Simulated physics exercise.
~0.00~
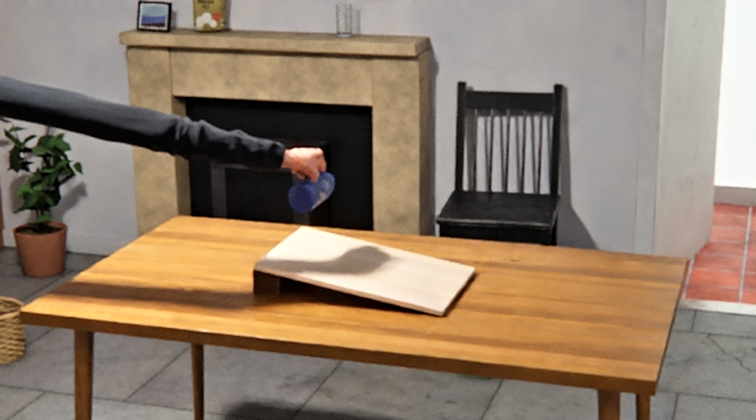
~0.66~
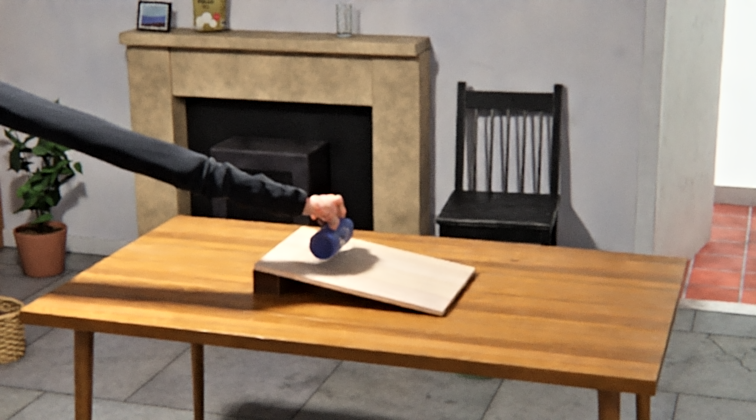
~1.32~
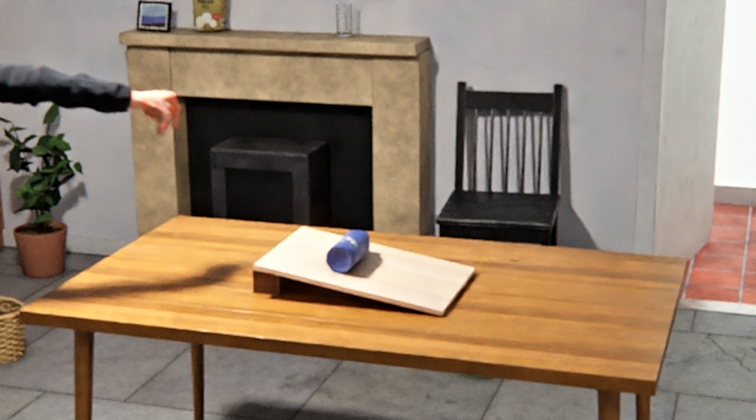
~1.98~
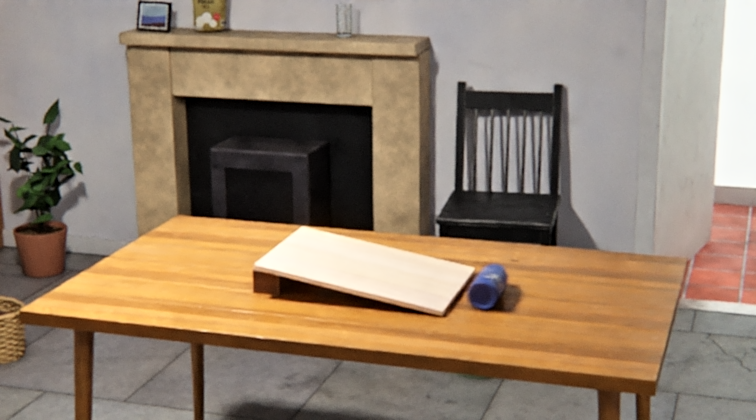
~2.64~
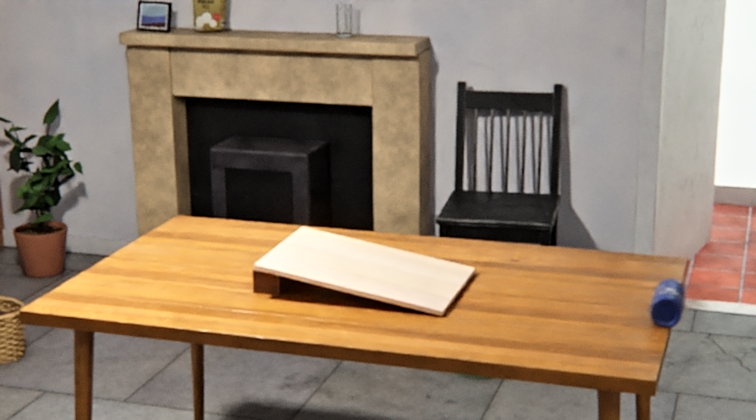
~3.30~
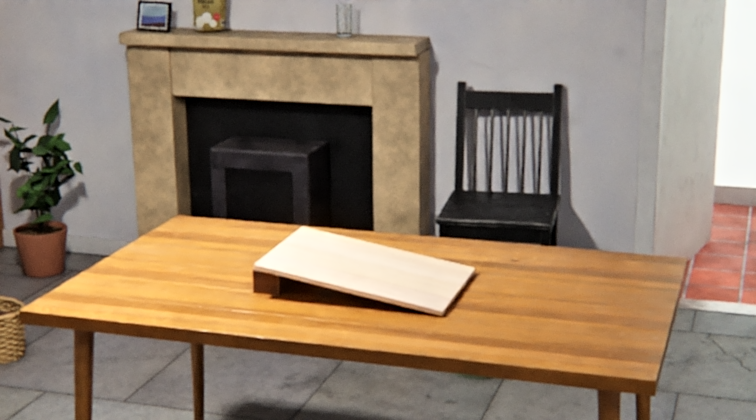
Blue bottle rolling down a tilted board after a hand releases it, then crossing the wooden table rightward and disappearing from view.
